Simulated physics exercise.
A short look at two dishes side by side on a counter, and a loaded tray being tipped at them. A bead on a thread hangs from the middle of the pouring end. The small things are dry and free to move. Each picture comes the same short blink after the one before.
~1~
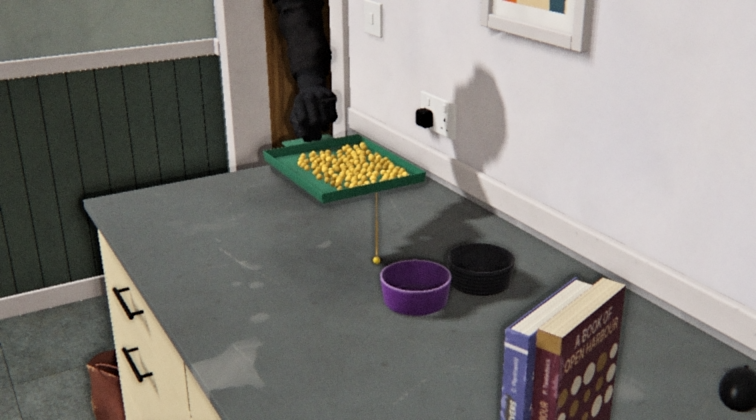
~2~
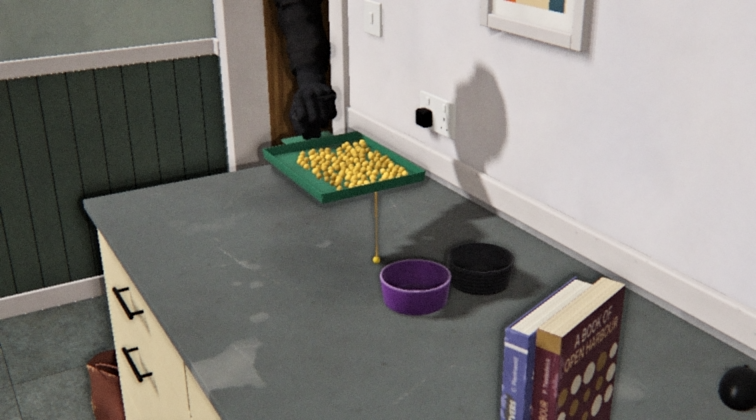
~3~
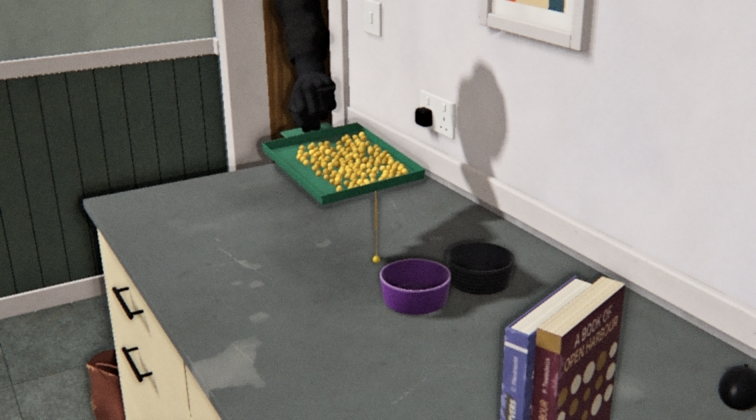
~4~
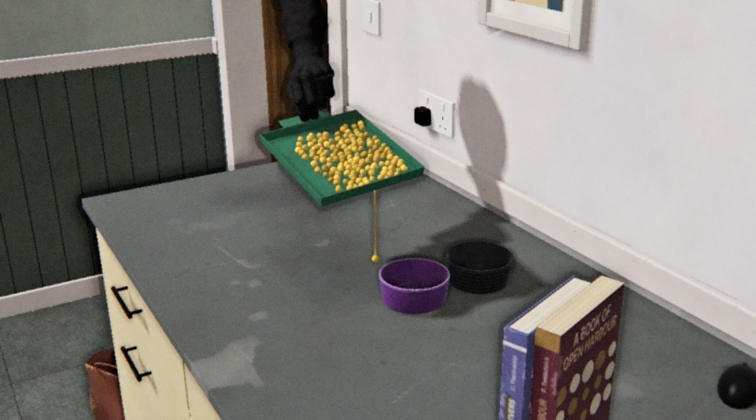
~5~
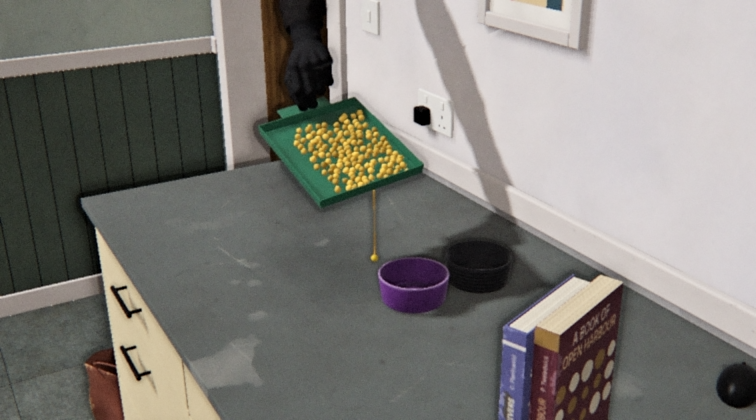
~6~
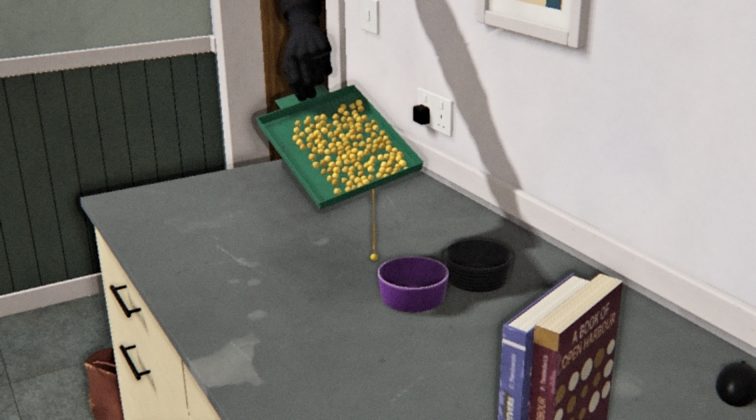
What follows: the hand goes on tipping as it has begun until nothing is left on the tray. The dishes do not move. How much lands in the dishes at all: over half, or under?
Together they catch under half.
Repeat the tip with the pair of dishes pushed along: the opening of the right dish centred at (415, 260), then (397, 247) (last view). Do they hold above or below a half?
The first try: Above a half. The second: Less than half.
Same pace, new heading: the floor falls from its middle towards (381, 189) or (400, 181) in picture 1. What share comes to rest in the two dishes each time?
The first gives 70 %, the second 50 %.
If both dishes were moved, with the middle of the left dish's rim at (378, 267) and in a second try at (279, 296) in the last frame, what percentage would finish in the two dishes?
The first gives 10 %, the second 70 %.
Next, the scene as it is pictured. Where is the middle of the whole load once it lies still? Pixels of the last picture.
At about (342, 317).
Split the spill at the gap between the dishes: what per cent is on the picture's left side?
It comes to 100 per cent or so.
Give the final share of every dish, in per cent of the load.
About: Left dish 0, right dish 0 per cent.
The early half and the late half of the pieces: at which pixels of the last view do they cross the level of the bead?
The first part at (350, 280); the rest at (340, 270).
Soon after the last picture, tray tipped steeply; nearly all on the tray; a stray few in the air.
A little later, tray tipped past a quarter turn; most on the tray; a small part outside both; a stray few in the air.
Later still, tray tipped past a quarter turn; a small part in the left dish; nearly all outside both.
At rest, tray tipped past a quarter turn; a small part in the left dish; none in the right dish; nearly all outside both.
